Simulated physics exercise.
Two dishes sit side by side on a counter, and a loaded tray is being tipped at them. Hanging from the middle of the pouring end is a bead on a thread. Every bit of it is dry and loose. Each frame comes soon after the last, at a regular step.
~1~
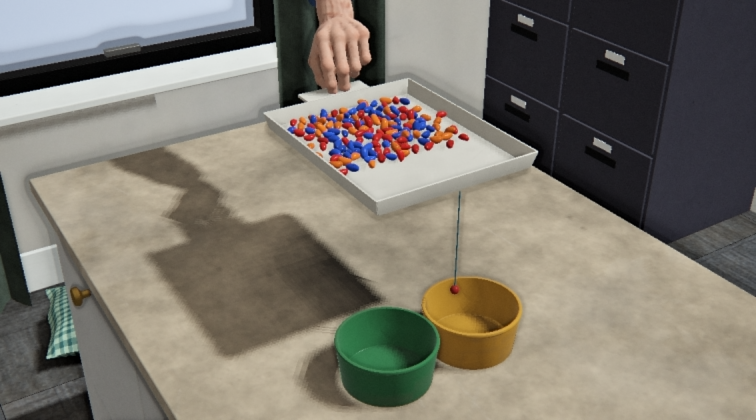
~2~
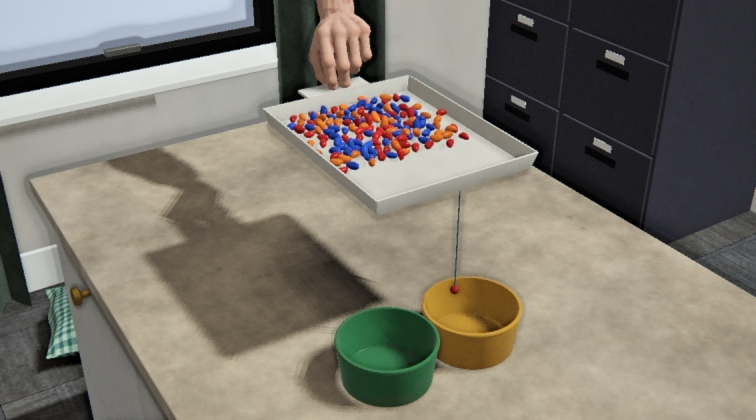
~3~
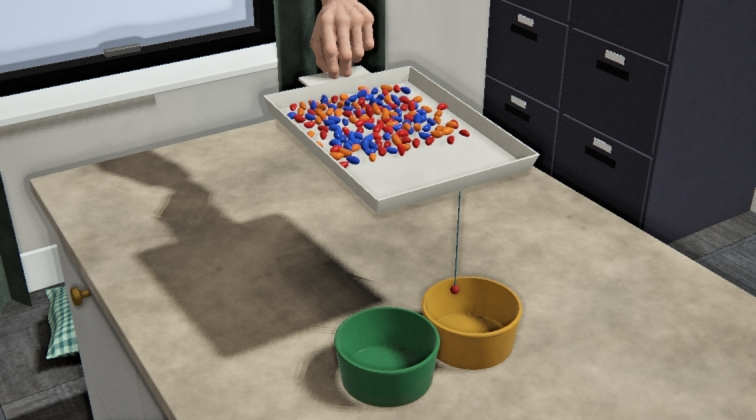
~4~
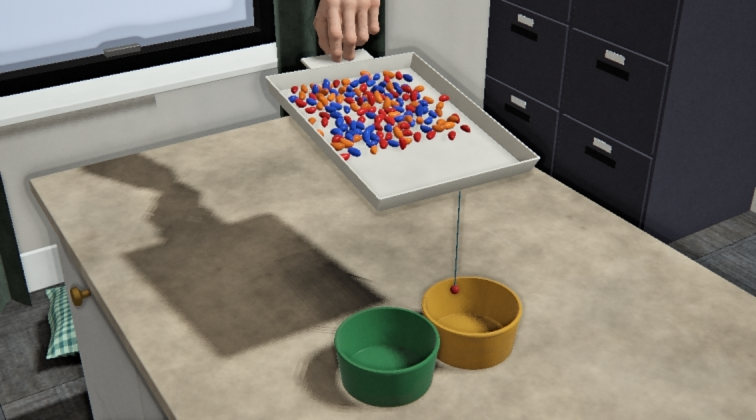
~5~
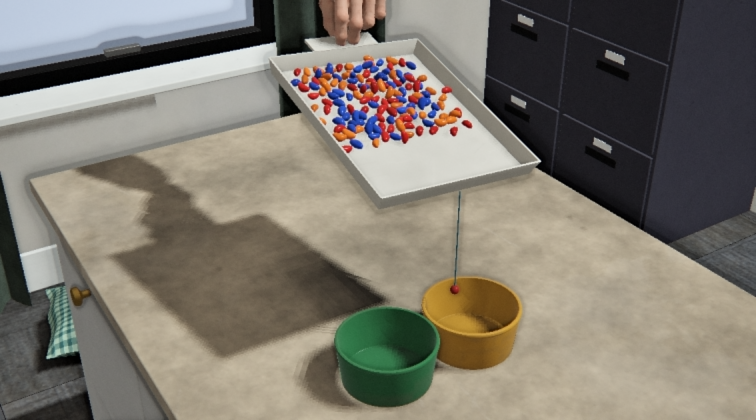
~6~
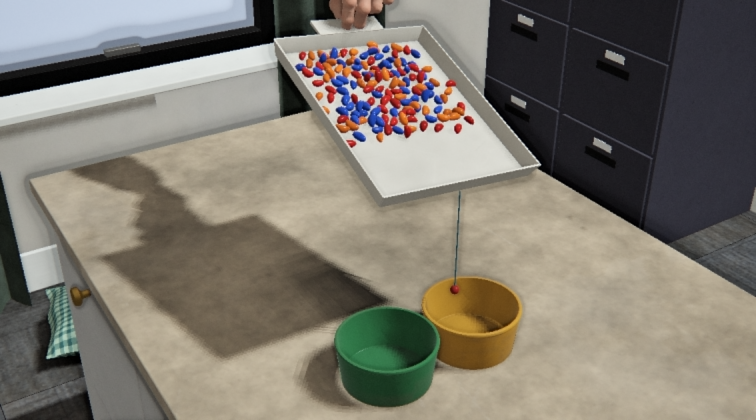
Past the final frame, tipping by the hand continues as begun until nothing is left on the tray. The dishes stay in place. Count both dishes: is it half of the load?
Looks like the dishes end up with a minority of it in the end.
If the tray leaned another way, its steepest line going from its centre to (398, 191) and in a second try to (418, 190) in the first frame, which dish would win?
One gives the leftmost dish and two gives the leftmost dish.
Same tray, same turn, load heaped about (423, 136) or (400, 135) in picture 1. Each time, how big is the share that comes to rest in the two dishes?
Try 1: 30 %; try 2: 30 %.
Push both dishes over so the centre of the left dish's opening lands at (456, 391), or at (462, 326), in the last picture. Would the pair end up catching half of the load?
In the first position shy of half, in the second past half.
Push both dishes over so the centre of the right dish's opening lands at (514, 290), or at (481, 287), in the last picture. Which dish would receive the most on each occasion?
Placement one: The right-positioned dish. Placement two: The right-positioned dish.
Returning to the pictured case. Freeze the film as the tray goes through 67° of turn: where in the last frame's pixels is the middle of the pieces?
(493, 165).
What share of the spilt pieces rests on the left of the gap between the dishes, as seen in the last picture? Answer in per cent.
Estimate: About 0 percent.
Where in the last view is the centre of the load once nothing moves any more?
Once it all stops, the middle lies near (532, 340).
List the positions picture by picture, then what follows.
In the first picture, corners of the pouring end at (378, 198) and (532, 151), level; middle of the load at (370, 132), jelly beans; left dish at (415, 382); right dish at (501, 345); bead on its thread at (455, 290).
In the second picture, corners of the pouring end at (378, 198) and (532, 152), level; middle of the load at (370, 129).
In the third picture, corners of the pouring end at (379, 197) and (533, 153), tipped barely, lowest at the right corner; middle of the load at (371, 122).
In the fourth picture, corners of the pouring end at (381, 195) and (534, 156), tipped a little, lowest at the right corner; middle of the load at (372, 111).
In the fifth picture, corners of the pouring end at (383, 194) and (535, 159), tipped clearly, lowest at the right corner; middle of the load at (375, 100).
In the sixth picture, corners of the pouring end at (385, 193) and (535, 162), tipped clearly, lowest at the right corner; middle of the load at (380, 90); left dish at (415, 382); right dish at (501, 345).
Soon after the last picture, tray tipped steeply; nearly all on the tray; a small part in the air.
A little later, tray tipped past a quarter turn; about a quarter on the tray; a small part in the right dish; about half outside both; a small part in the air.
Later still, tray tipped past a quarter turn; about a quarter in the right dish; most outside both.
At rest, tray tipped past a quarter turn; none in the left dish; about a quarter in the right dish; most outside both.
